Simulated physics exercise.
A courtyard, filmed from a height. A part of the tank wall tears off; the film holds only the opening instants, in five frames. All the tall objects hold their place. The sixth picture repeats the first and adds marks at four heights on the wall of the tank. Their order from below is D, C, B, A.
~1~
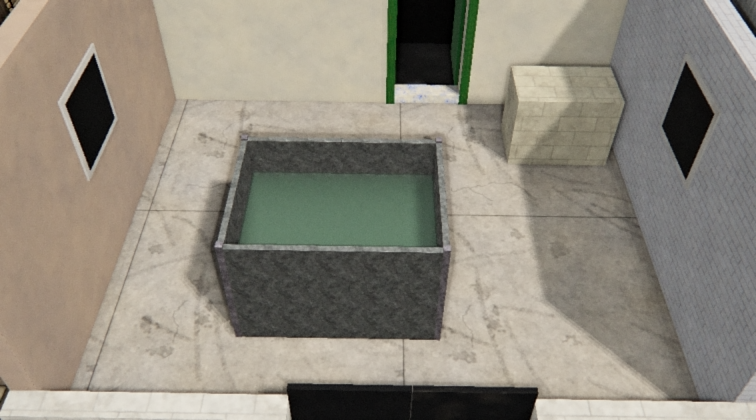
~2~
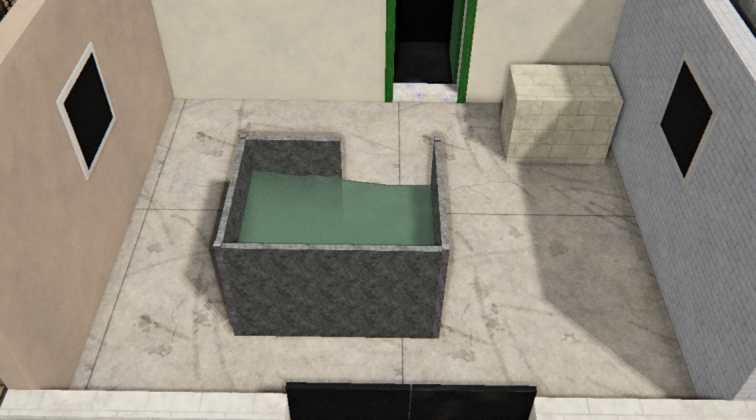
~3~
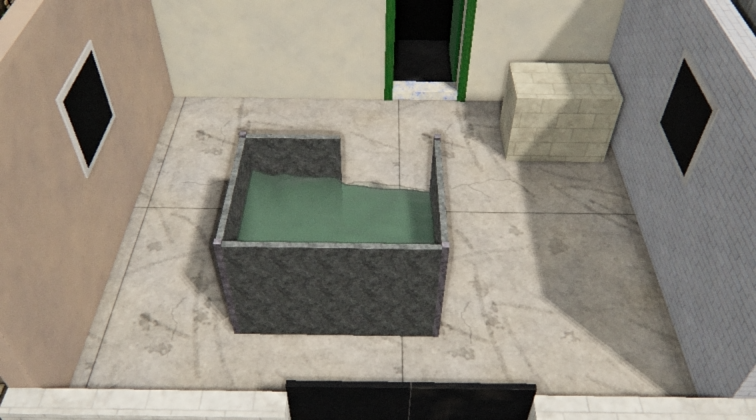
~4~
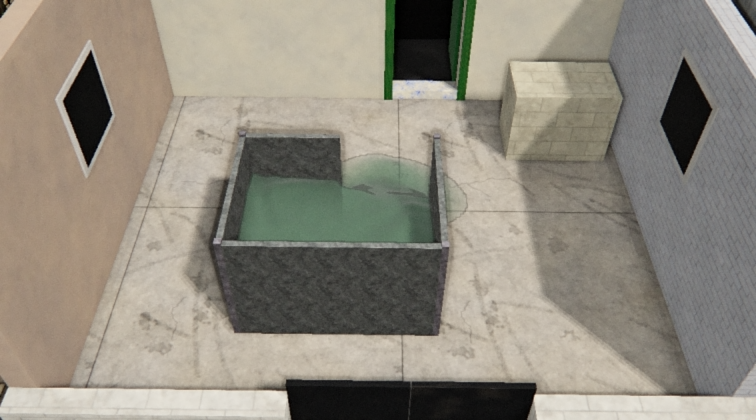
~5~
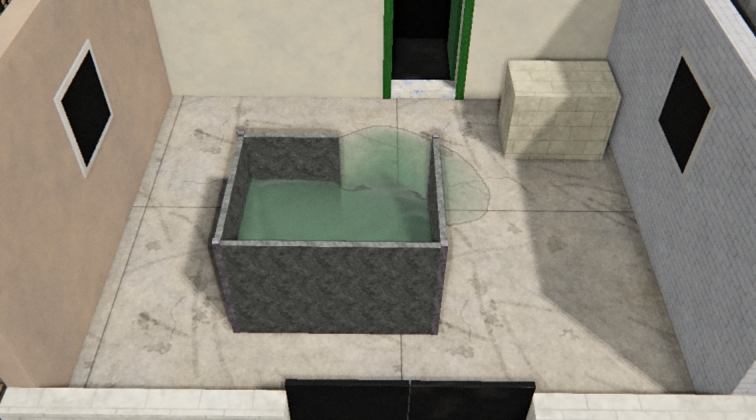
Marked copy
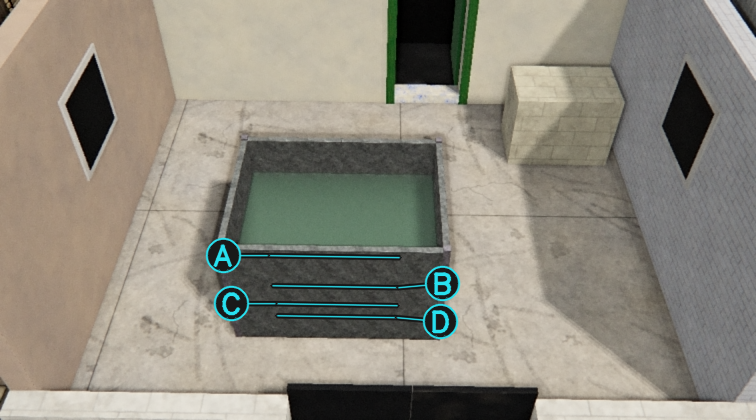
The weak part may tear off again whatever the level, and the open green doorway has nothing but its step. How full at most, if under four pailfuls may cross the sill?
The answer is mark D.
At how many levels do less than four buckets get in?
One.
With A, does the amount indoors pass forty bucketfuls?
Yes.
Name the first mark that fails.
C it is.
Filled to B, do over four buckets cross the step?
Yes, it does.
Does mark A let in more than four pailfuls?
Yes.
In cyan, A at (333, 256); B at (335, 286); C at (336, 304); D at (337, 316); from the bottom up D, C, B, A.
Choosing A, dozens of bucketfuls pour in.
Choosing B, dozens of bucketfuls pour in.
Choosing C, about 8 bucketfuls get in.
Choosing D, a splash gets over, under a bucket.
